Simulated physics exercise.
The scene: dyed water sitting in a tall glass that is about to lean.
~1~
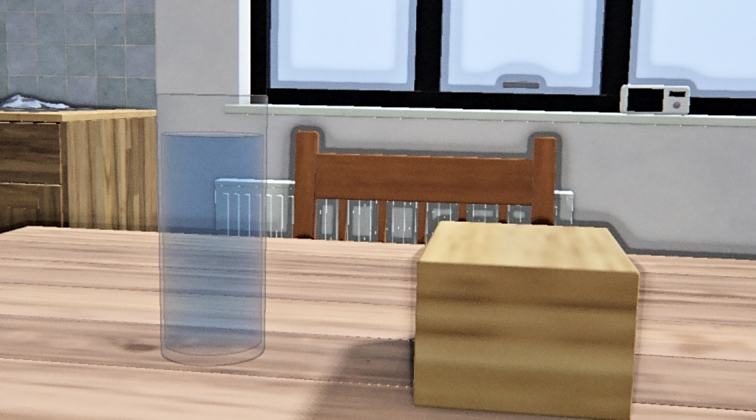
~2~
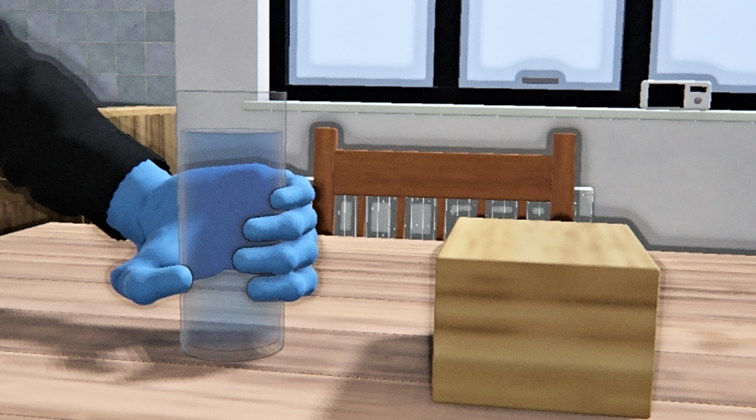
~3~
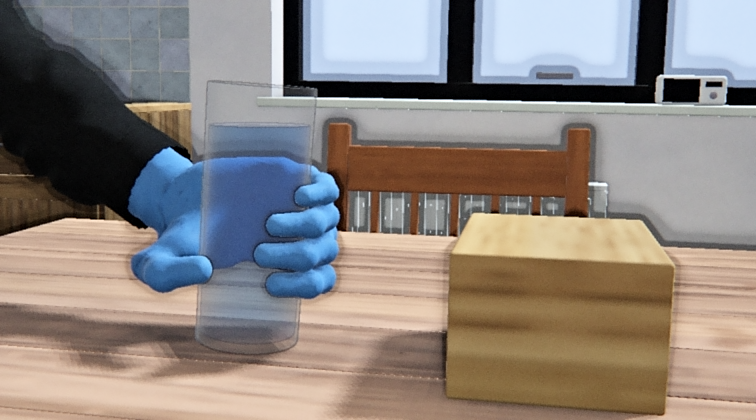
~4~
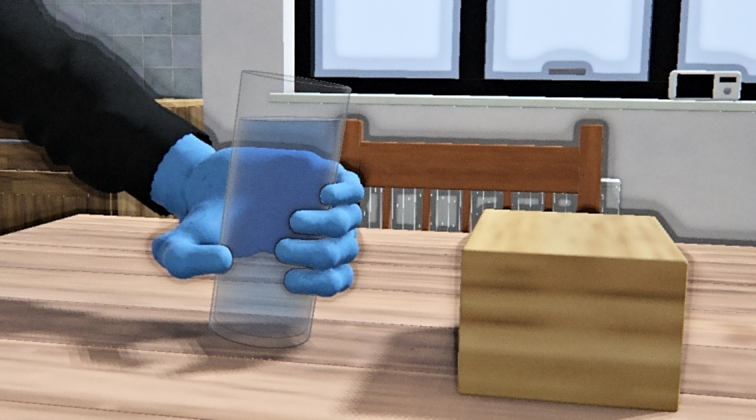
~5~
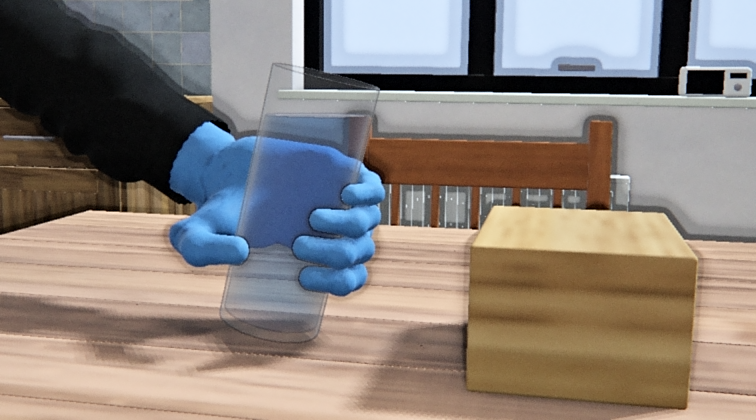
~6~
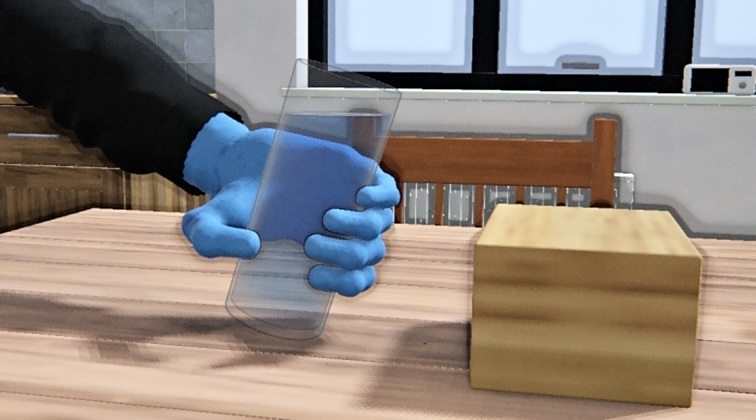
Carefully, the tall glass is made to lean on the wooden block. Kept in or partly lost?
The liquid escapes.
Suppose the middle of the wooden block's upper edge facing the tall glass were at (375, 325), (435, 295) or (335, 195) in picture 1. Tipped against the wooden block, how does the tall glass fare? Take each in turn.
Taking them in order: Overflows, overflows, keeps every drop.
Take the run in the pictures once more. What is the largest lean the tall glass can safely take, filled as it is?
I'd put it near 40 degrees of lean.
Soon after, the tall glass leans by about 35°; nothing has left it.
Later, the tall glass leans by about 45°; some has gone over its rim; nearly all of the dyed water is inside.
In the end, the tall glass leans by about 50°, against the wooden block; some has gone over its rim; nearly all of the dyed water is inside.
